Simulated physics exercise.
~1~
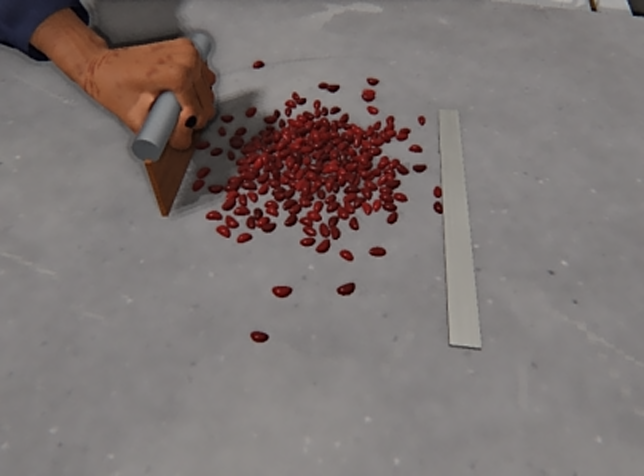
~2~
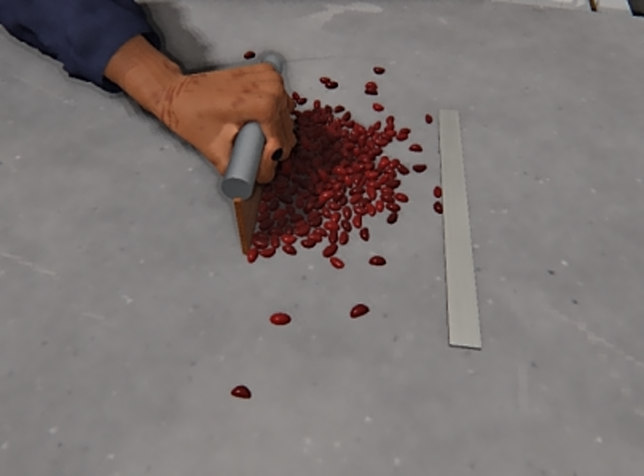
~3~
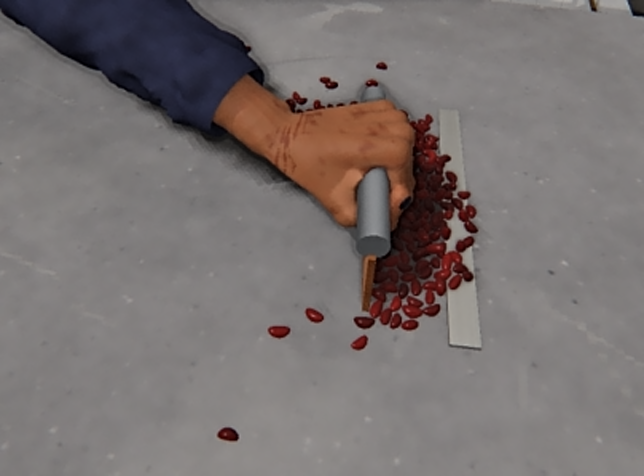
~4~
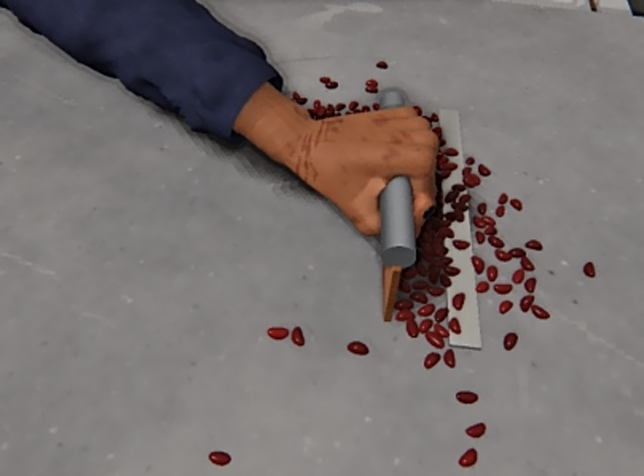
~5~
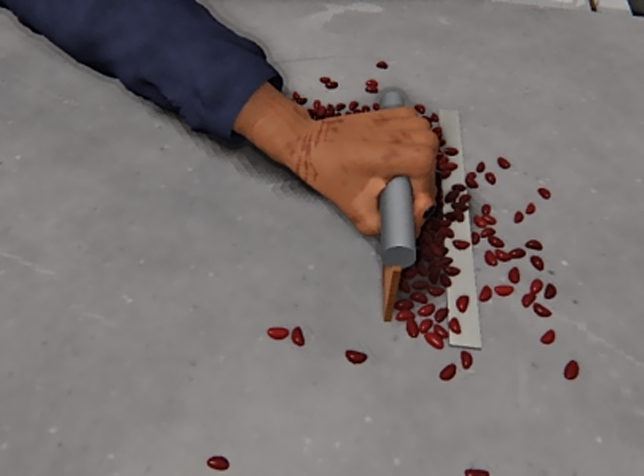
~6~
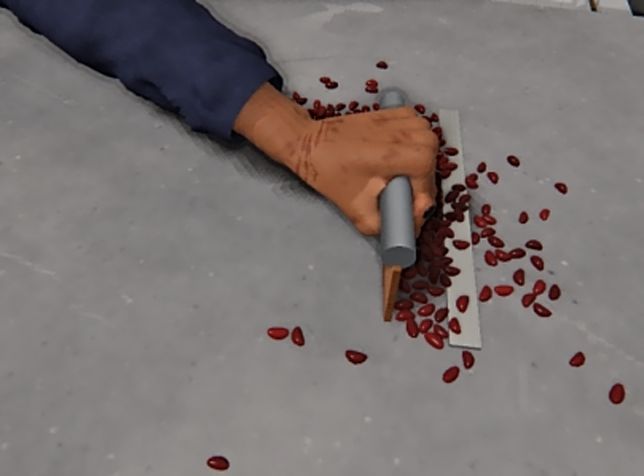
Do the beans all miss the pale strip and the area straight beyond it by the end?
No, a moderate share of the beans ends up on the strip or straight beyond it, while most of them lie elsewhere, many still gathered by the scraper.
